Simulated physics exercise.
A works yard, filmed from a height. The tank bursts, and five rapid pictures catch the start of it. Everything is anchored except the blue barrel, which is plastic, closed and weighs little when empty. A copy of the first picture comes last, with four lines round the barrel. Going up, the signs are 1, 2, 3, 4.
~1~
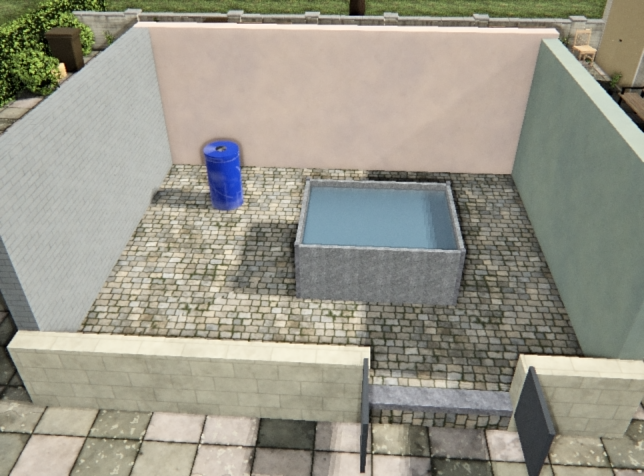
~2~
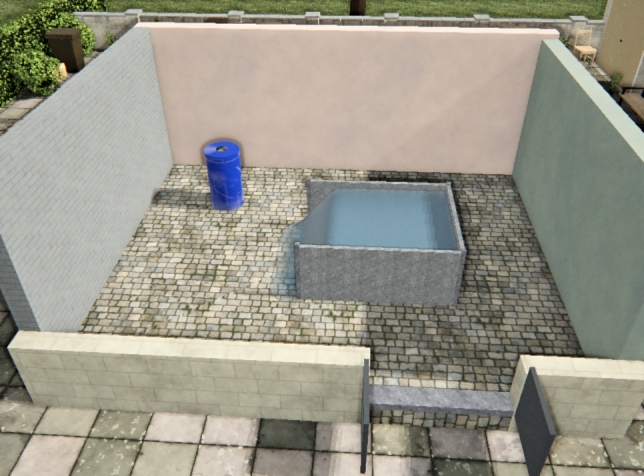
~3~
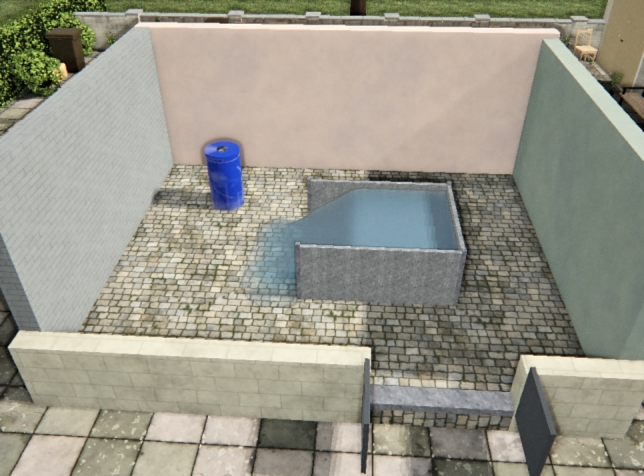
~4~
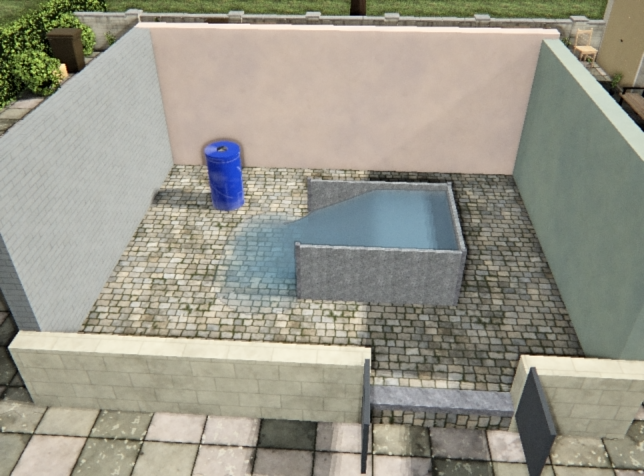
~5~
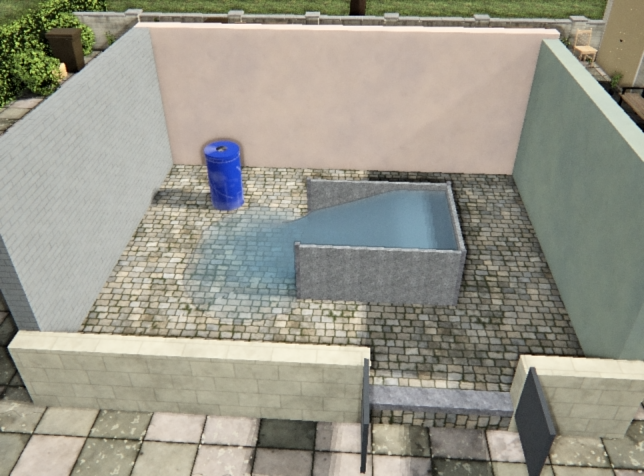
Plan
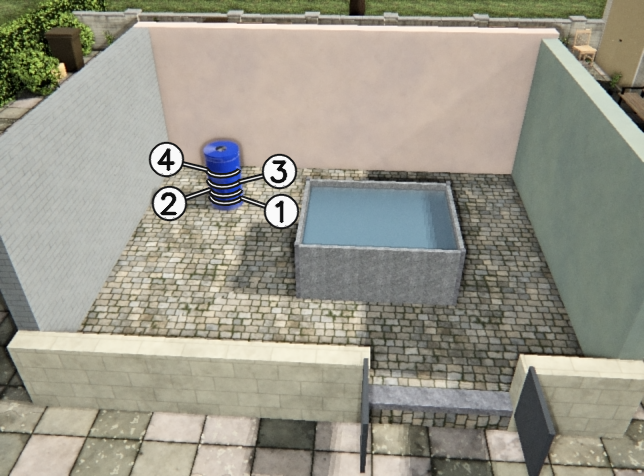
Water pours out of the tank's open left side and spreads across the paving toward the left.
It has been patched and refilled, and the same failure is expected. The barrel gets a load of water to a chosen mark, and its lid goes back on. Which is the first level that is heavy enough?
2 will do.
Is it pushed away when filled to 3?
No.
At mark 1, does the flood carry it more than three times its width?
No.
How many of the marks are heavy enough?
Three.
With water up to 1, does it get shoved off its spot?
Yes, it does.
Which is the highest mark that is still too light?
That is mark 1.
On the marked copy, 1 at (223, 203); 2 at (222, 196); 3 at (221, 186); 4 at (220, 175); from the bottom up 1, 2, 3, 4.
Choosing 1, it is pushed about twice its own width away.
Choosing 2, it does not move.
Choosing 3, it does not move.
Choosing 4, it does not move.
